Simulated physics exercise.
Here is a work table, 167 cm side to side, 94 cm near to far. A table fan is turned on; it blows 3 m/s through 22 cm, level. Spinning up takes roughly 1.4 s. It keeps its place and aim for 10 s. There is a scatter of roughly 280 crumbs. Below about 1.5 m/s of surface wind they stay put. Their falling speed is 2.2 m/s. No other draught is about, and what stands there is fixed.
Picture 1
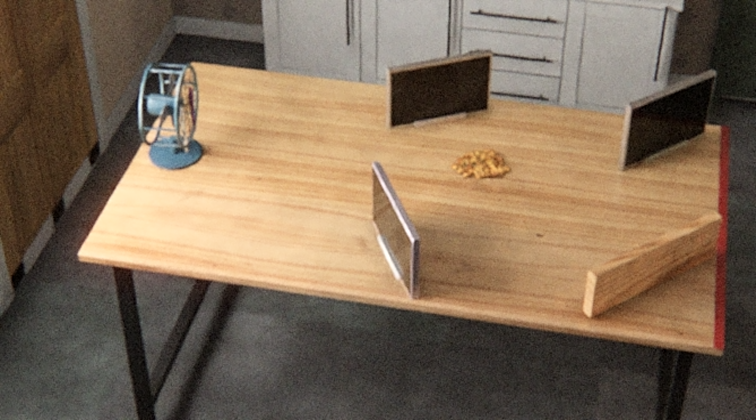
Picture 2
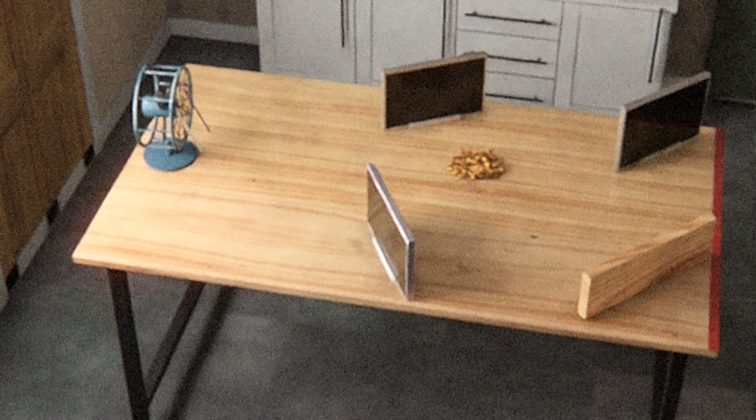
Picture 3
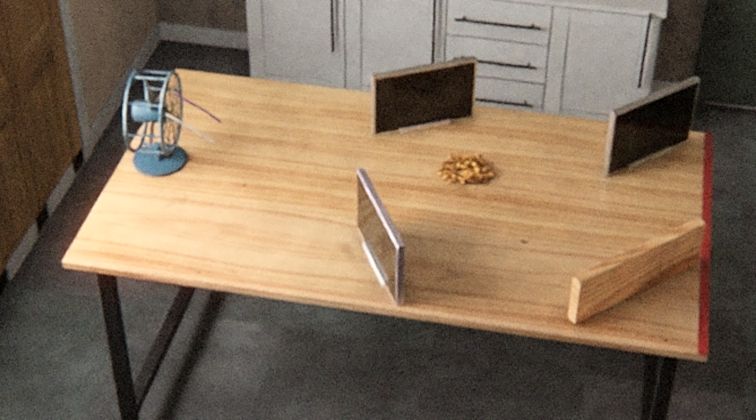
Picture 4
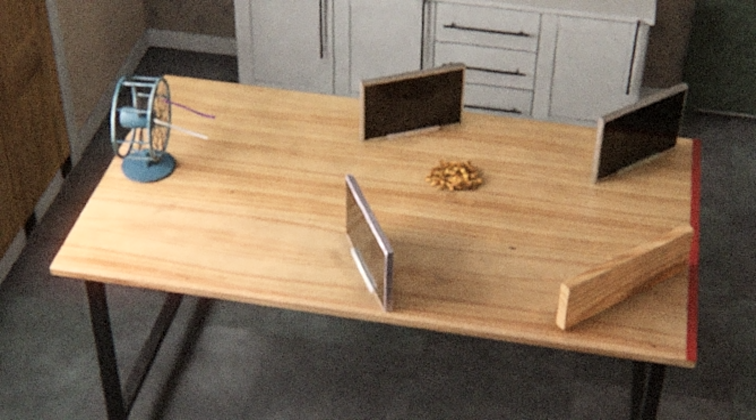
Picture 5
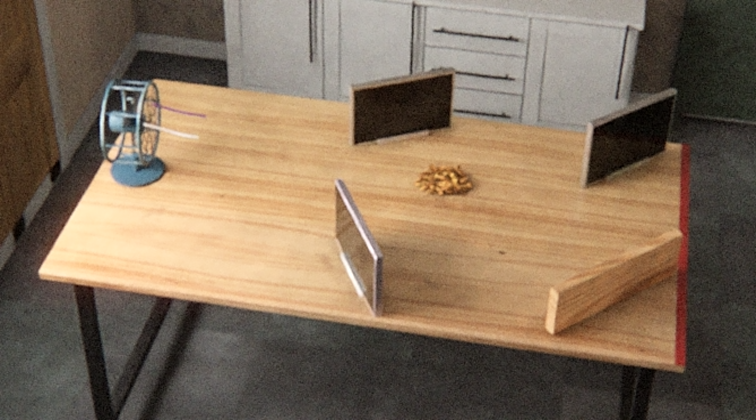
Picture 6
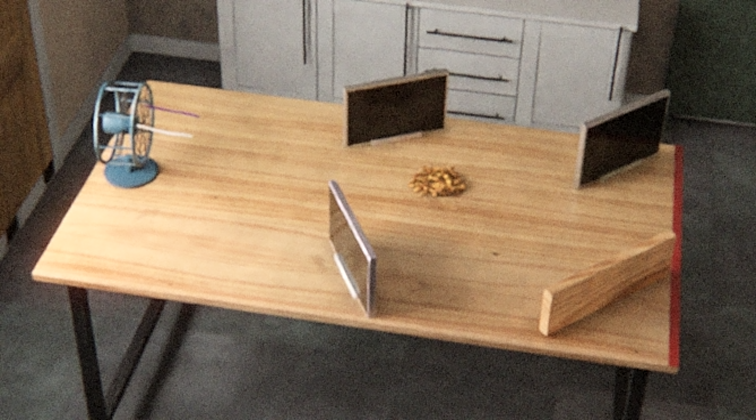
A wooden table holds a fan with fluttering ribbons, upright panels and unmoving crumbs.
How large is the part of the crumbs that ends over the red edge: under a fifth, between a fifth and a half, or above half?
The share over the red edge is above half.
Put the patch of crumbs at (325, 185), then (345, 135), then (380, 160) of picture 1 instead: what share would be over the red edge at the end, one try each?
In that order: 50 %, 1 %, 70 %.
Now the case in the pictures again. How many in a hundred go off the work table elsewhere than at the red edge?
About 20 %.
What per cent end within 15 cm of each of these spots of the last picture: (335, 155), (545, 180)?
In turn about 0 %, 10 %.
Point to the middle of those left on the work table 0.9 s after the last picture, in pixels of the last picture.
Around (510, 187).
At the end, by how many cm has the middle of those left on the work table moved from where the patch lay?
About 35 cm.
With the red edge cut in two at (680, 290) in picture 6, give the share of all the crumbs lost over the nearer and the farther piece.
About 0 % nearer and 60 % farther.
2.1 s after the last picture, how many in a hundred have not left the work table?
About 40 %.
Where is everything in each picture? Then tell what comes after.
In the first frame, the middle of the crumbs is near (482, 165), none has stirred yet and the mouth of the table fan is at (170, 105).
In the second frame, the middle of the crumbs is near (478, 166), none has stirred yet and the red edge is centred on (722, 229).
In the third frame, the middle of the crumbs is near (468, 171), none has stirred yet, the top of a laptop is at (425, 66) and the top of a laptop is at (380, 206).
In the fourth frame, the middle of the crumbs is near (457, 178) and none has stirred yet.
In the fifth frame, the middle of the crumbs is near (446, 182) and none has stirred yet.
In the sixth frame, the middle of the crumbs is near (440, 183) and none has stirred yet.
Then, 0.9 s after the last picture, 100 % are on the move or not yet settled, 0 % are over the red edge; the middle of those still in play is near (510, 187).
Then, 2.1 s after the last picture, 45 % are on the move or not yet settled, 51 % are over the red edge; the middle of those still in play is near (559, 183).
Then, 4.4 s after the last picture, 22 % are on the move or not yet settled, 62 % are over the red edge; the middle of those still in play is near (563, 178).
Then, 8.9 s after the last picture, at the end, 63 % are over the red edge; the middle of those still in play is near (563, 177).
